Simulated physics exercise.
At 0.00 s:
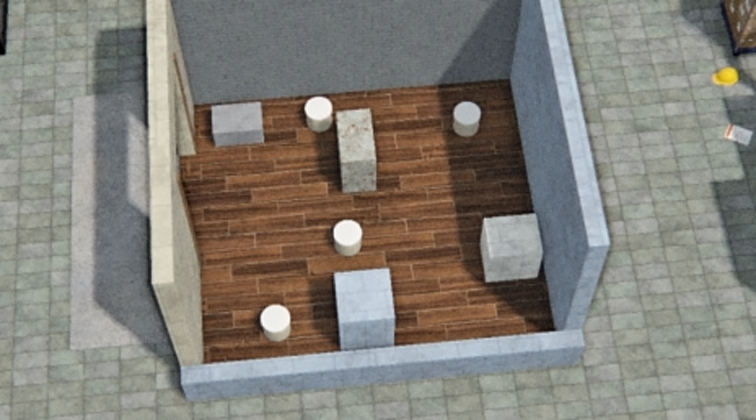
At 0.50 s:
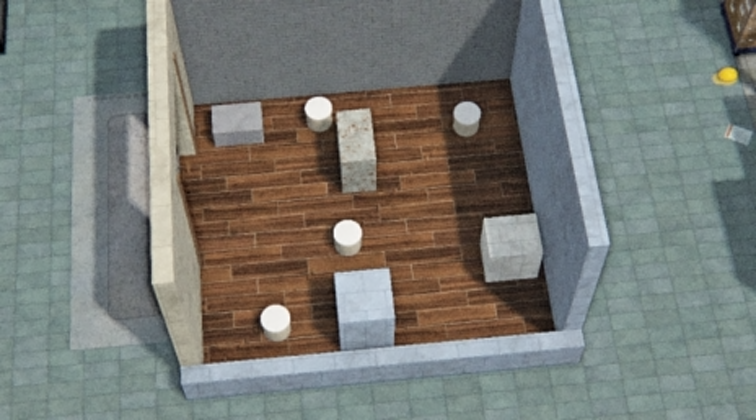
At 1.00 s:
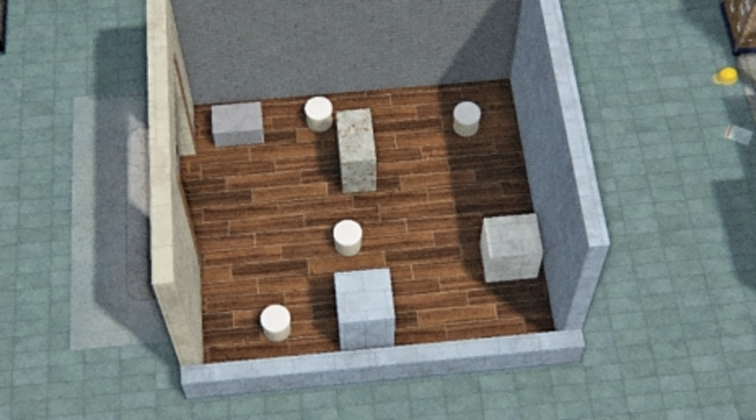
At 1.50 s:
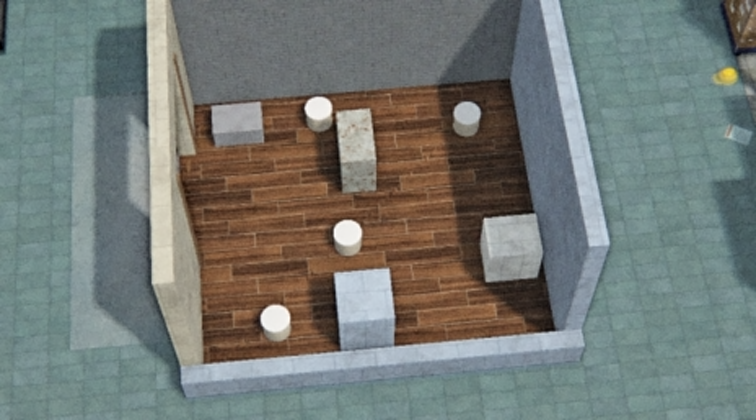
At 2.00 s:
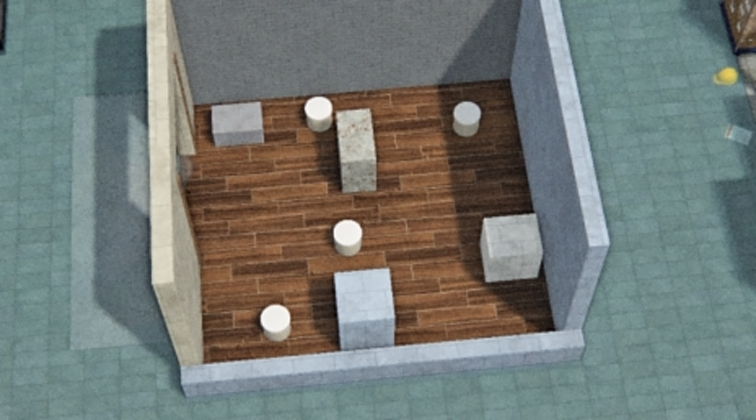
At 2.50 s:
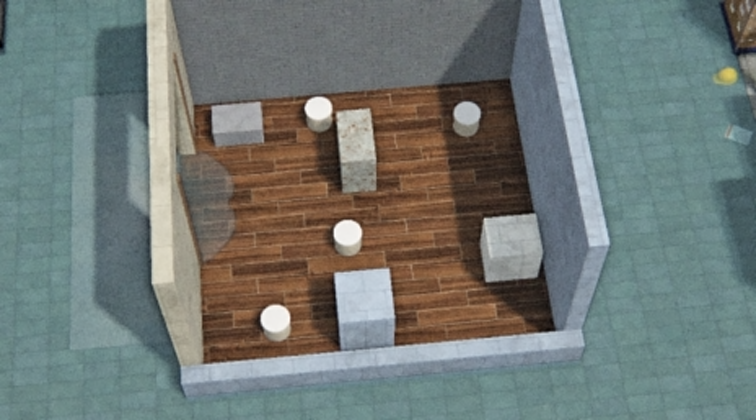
A small roofless room with a brown plank floor, pale walls and a low front edge is seen from high above by a still camera. White and grey cylinders stand among grey and pale blue-grey blocks, and none of them moves. Outside, the grey paving turns blue-green as water covers it, then a thin, rounded sheet of water spreads in at the left wall.
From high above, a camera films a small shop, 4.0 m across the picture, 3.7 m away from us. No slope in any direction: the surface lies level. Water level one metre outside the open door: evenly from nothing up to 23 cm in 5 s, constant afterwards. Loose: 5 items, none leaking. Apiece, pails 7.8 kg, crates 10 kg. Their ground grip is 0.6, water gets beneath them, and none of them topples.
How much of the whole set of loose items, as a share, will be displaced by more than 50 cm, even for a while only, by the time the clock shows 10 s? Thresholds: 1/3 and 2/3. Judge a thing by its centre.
It is a middling fraction, from a third to two thirds.
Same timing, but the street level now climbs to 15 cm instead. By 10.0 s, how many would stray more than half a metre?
Under that setup the answer is 0.
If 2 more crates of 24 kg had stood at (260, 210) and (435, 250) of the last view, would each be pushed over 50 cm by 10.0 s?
Order as asked - beyond the cutoff and inside the cutoff.
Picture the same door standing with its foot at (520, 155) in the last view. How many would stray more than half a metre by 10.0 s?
Then it comes to 5.
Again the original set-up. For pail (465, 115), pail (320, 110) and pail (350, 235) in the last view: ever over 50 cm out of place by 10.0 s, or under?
So that's inside it for the first, beyond it for the second and beyond it for the last.
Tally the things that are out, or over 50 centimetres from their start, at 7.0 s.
By then 1.
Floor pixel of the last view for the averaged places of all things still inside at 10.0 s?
Somewhere near (384, 207).
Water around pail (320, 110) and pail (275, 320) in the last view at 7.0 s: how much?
Depth approx. 12 cm / 1 cm.
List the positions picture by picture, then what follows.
A pail at (348, 233), on the bottom; a pail at (275, 318) rests on the ground; 0.0 m2 under water; 0 of 5 have shifted, in the first frame.
A pail at (348, 233), on the bottom; a pail at (275, 318) rests on the ground; water covers 0.0 m2; 0 of 5 have shifted, in the second frame.
A pail at (348, 233), on the bottom; a pail at (275, 318), on the bottom; water covers 0.0 m2; 0 of 5 have shifted, in the third frame.
A pail at (348, 233), on the bottom; a pail at (275, 318), on the bottom; water covers 0.0 m2; 0 of 5 have shifted, in the fourth frame.
A pail at (348, 233), on the bottom; a pail at (275, 318) rests on the ground; 0.0 m2 under water; 0 of 5 have shifted, in the fifth frame.
A pail at (348, 233), on the bottom; a pail at (275, 318) rests on the ground; 0.5 m2 under water; 0 of 5 have shifted, in the sixth frame.
After 3.5 s 0 of 5 are over 50 cm from their spots; 0 afloat.
After 4.5 s 0 of 5 are over 50 cm from their spots; 0 afloat.
After 7.0 s 1 of 5 are over 50 cm from their spots; 2 afloat.
After 10.0 s 2 of 5 are over 50 cm from their spots, and 2 have been at some point; 4 afloat.
